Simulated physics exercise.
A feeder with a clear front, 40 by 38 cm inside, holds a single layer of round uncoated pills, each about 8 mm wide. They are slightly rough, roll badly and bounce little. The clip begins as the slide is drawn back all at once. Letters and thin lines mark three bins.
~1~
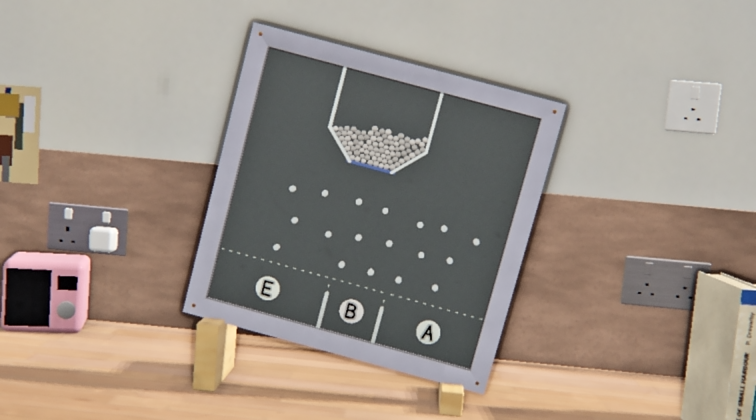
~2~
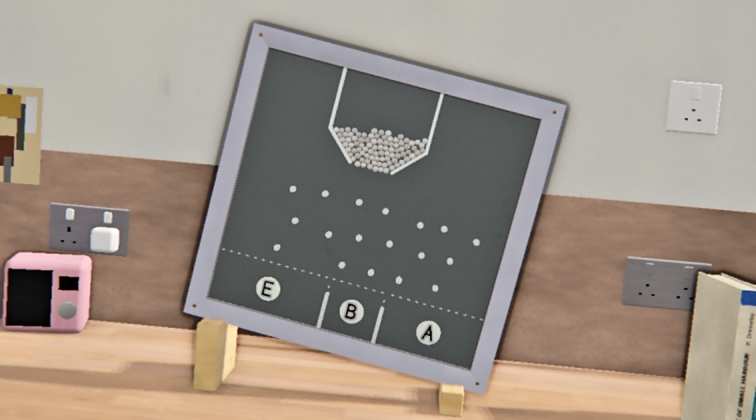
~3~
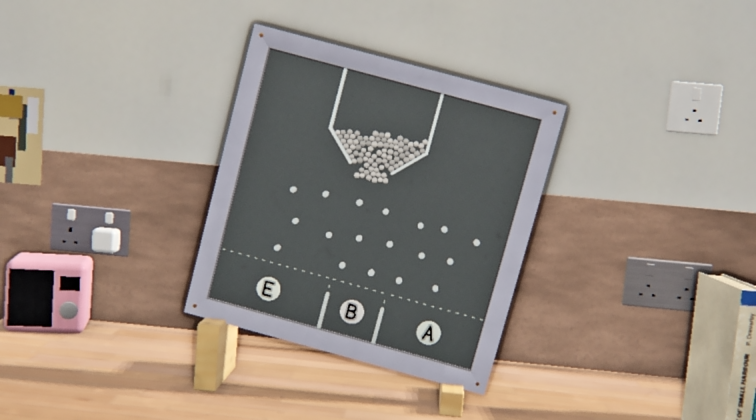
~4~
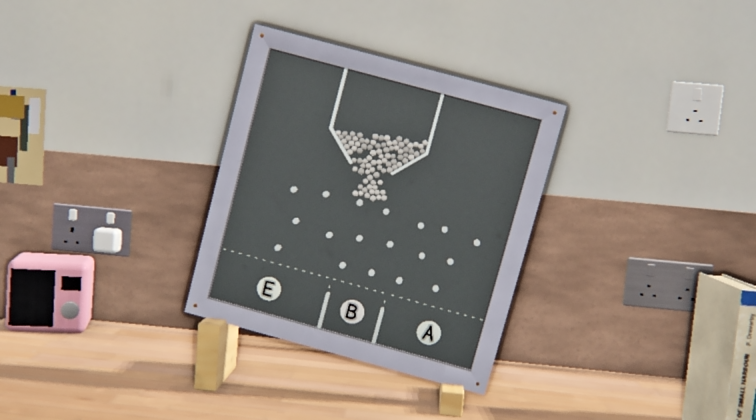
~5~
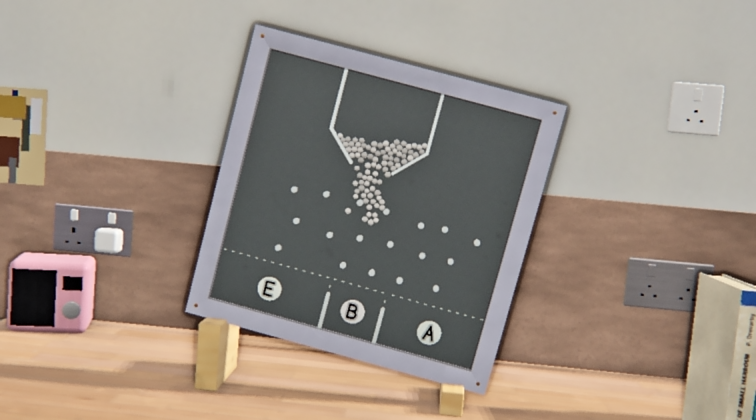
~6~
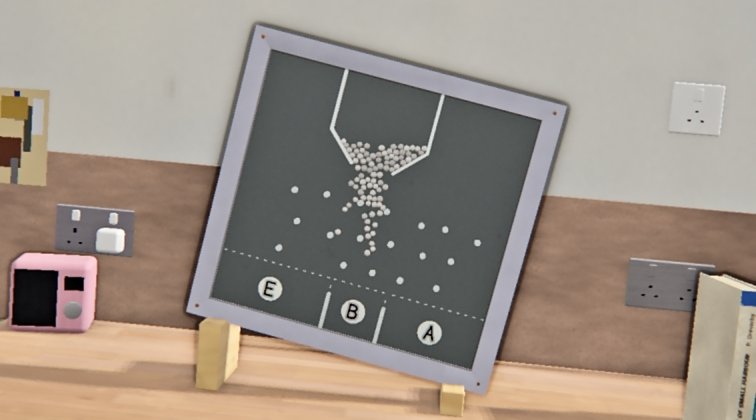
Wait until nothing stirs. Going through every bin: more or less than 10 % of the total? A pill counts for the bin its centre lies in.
A: More; B: More; E: More than 10 %.
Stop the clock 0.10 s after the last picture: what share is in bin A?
About 0 per cent.
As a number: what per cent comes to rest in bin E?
About 20 per cent.
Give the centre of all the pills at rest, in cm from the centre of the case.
Some 2 cm right and 18 cm below.
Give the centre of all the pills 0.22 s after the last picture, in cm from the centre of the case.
Some 1 cm left and 9 cm below.
Then, 0.10 s later than the last picture, the pills' middle is in line with and 1 cm below the centre; B 5 %.
Then, 0.22 s later than the last picture, the pills' middle is 1 cm left of and 9 cm below the centre; A 15 %, B 15 %, E 10 %.
Then, 0.45 s later than the last picture, the pills' middle is 2 cm right of and 17 cm below the centre; A 40 %, B 40 %, E 20 %.
All still 1.9 s after it, A 40 %, B 40 %, E 20 %.
